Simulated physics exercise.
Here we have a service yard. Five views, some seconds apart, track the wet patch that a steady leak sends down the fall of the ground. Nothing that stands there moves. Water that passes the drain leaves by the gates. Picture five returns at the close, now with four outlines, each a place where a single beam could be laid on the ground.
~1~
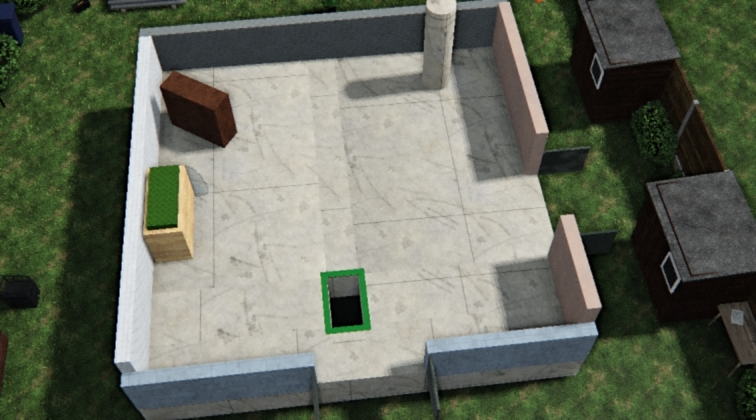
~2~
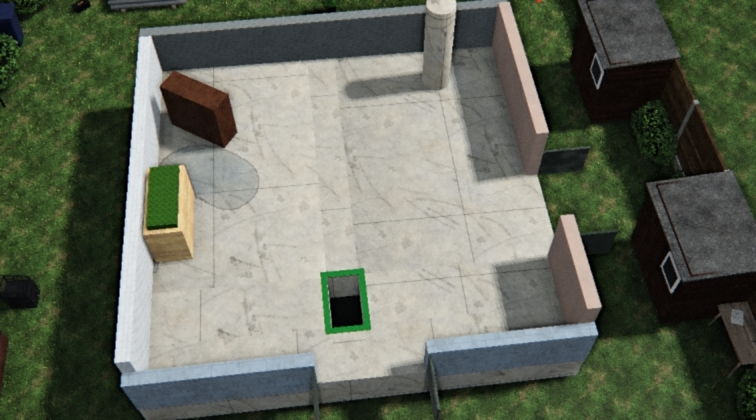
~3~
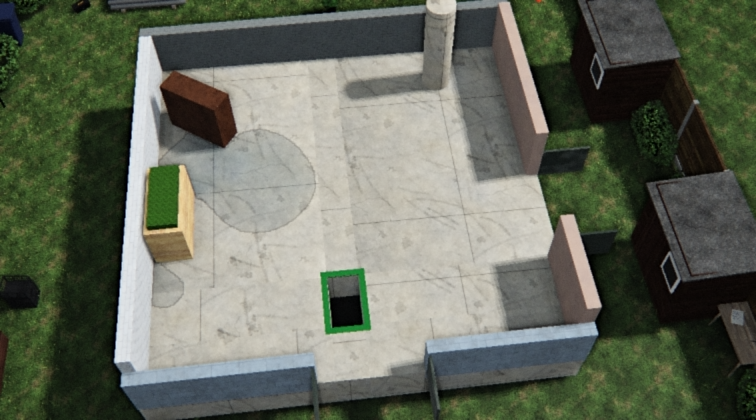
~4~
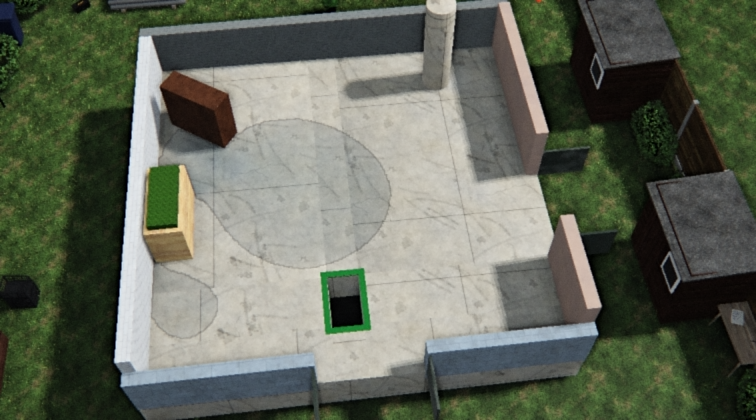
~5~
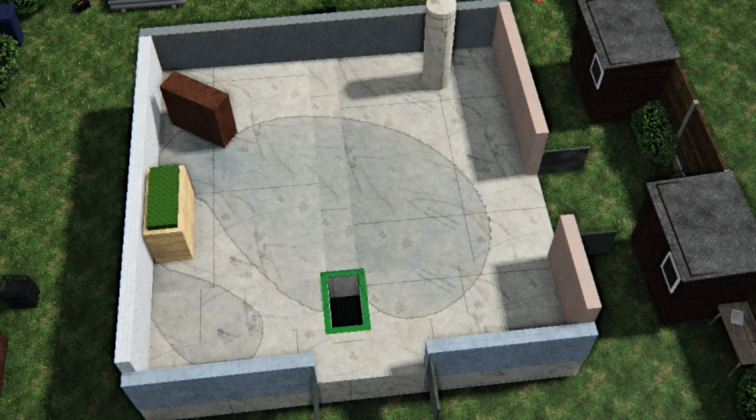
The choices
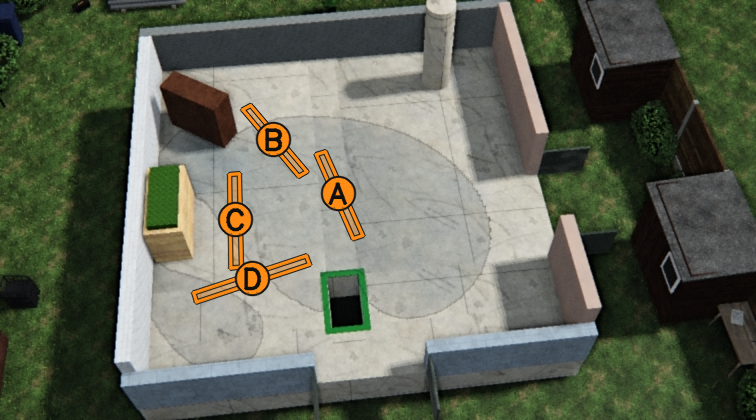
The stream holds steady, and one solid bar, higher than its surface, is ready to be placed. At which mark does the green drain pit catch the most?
Use position A.
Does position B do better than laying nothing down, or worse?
It is better.
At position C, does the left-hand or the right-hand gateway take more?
More leaves on the right.
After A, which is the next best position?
That would be B.
On the marked copy, A from (320, 153) to (358, 237); B from (246, 107) to (302, 173); C from (236, 267) to (234, 174); D from (195, 297) to (307, 260).
With A, about 47 % of the stream goes into the green drain pit, about 46 % out by the gates.
With B, about 30 % of the stream goes into the green drain pit, about 68 % out by the gates.
With C, about 11 % of the stream goes into the green drain pit, about 82 % out by the gates.
With D, about 9 % of the stream goes into the green drain pit, about 89 % out by the gates.
